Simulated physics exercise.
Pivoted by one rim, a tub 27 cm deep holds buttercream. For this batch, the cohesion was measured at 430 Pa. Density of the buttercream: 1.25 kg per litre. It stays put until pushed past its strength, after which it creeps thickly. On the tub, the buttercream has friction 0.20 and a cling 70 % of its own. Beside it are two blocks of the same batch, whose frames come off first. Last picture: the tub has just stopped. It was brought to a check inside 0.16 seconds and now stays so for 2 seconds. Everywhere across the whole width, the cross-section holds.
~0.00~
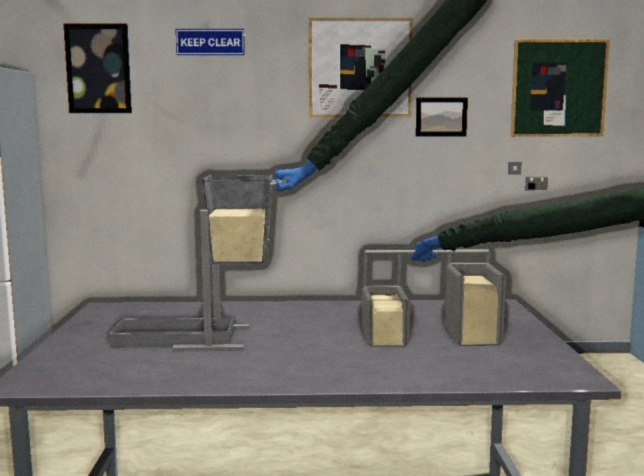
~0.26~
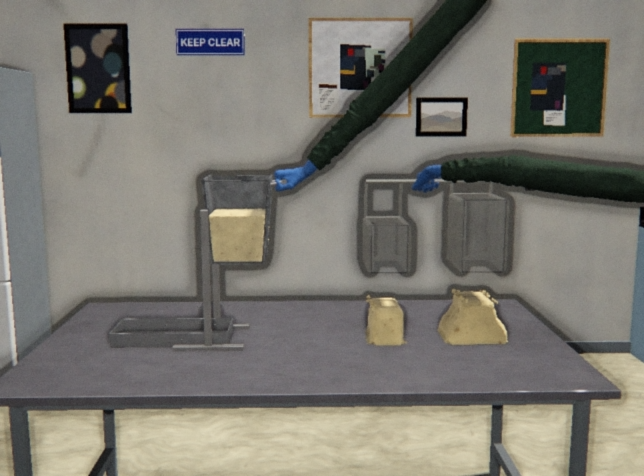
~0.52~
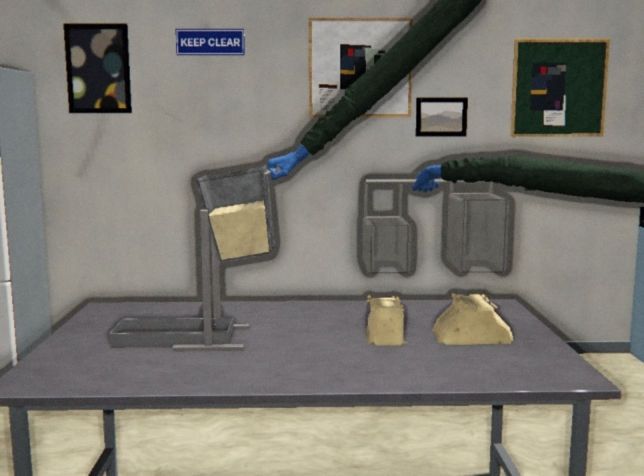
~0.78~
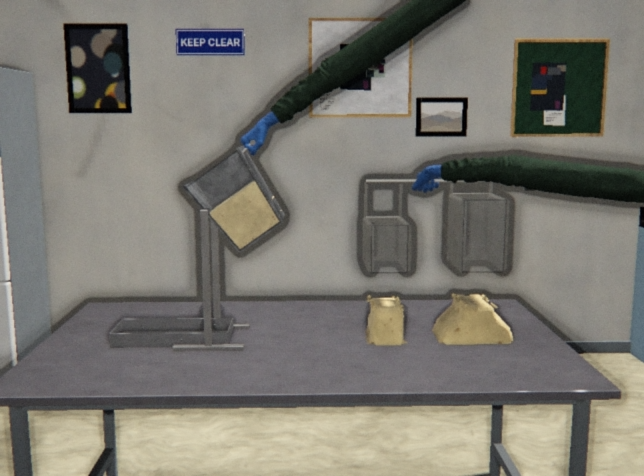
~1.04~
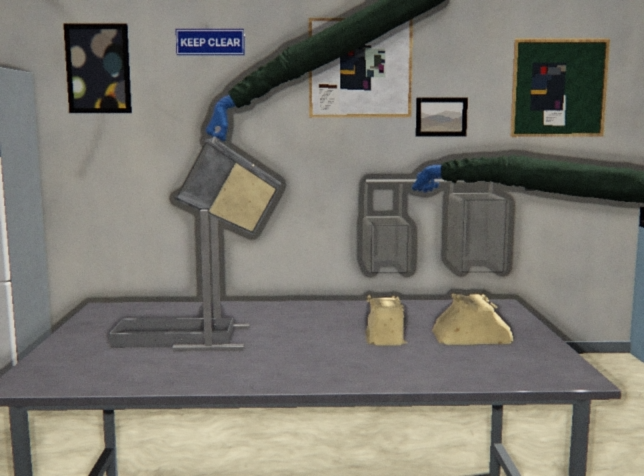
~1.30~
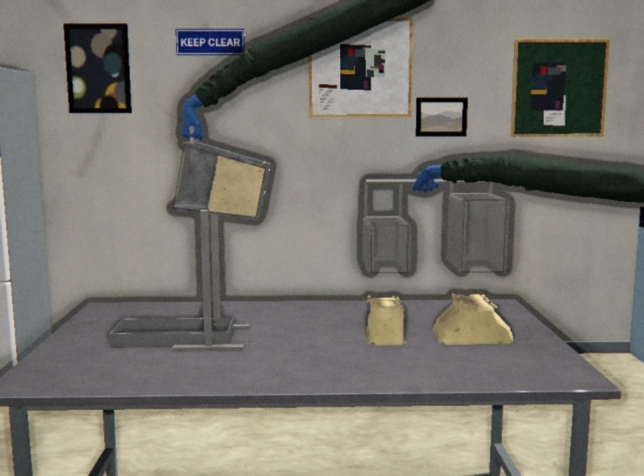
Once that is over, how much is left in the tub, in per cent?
100 %.
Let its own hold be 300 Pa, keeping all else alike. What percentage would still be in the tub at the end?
That comes out at roughly 100 %.
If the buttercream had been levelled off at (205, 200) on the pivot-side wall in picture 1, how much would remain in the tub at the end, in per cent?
It would come to roughly 100 percent.
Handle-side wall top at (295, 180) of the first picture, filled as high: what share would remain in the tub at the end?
The tub would keep roughly 95 percent.
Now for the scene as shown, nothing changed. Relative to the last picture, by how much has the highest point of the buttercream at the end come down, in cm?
Roughly 1 cm.
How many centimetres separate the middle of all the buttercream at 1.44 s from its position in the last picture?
It has moved close to 0 cm.
After 1.44 s, the tub is at 78 degrees and holds 100 %.
After 1.61 s, the tub is at 78 degrees and holds 100 %.
After 1.78 s, the tub is at 78 degrees and holds 100 %.
After 1.95 s, the tub is at 78 degrees and holds 100 %.
After 3.30 s, the tub is at 78 degrees and holds 100 %.
